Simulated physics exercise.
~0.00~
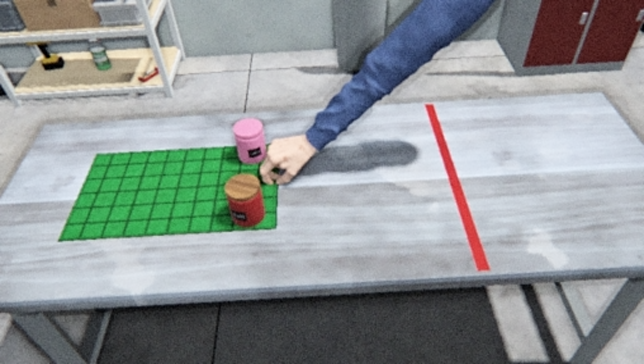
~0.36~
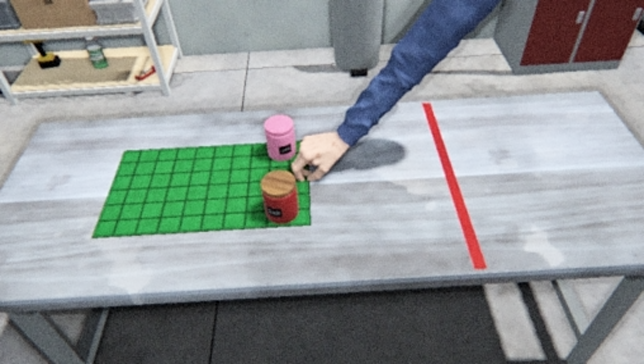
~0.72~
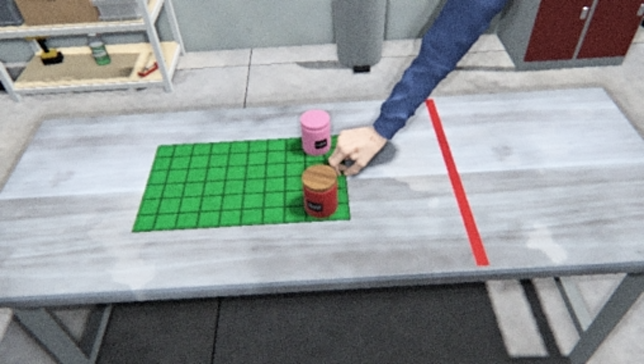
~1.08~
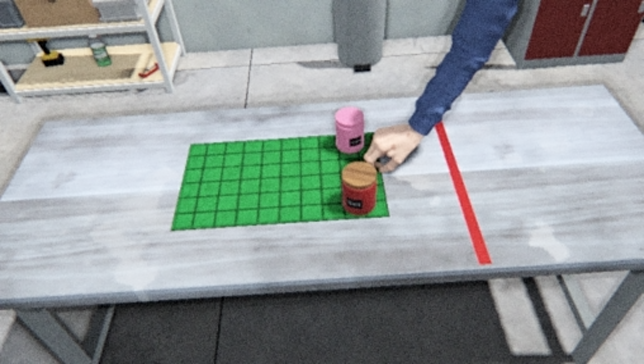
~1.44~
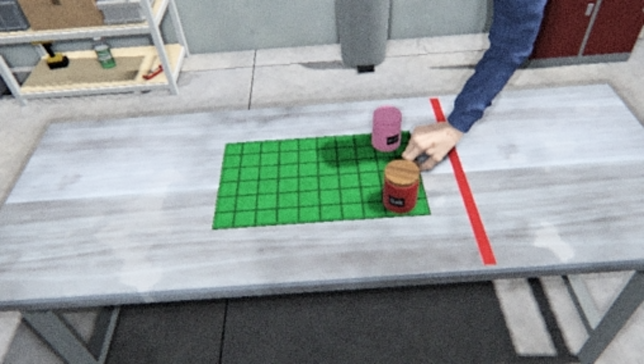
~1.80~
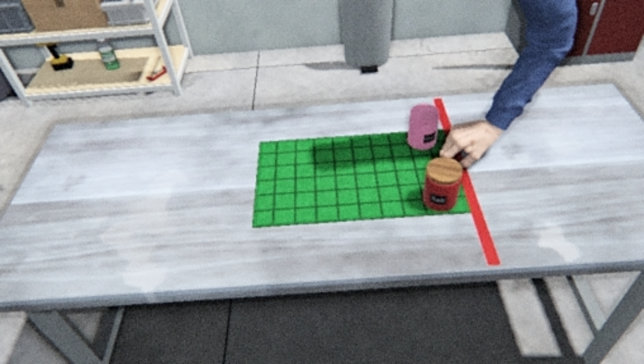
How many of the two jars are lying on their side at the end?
None of them are; both the red jar and the pink jar are still upright on the green cloth.
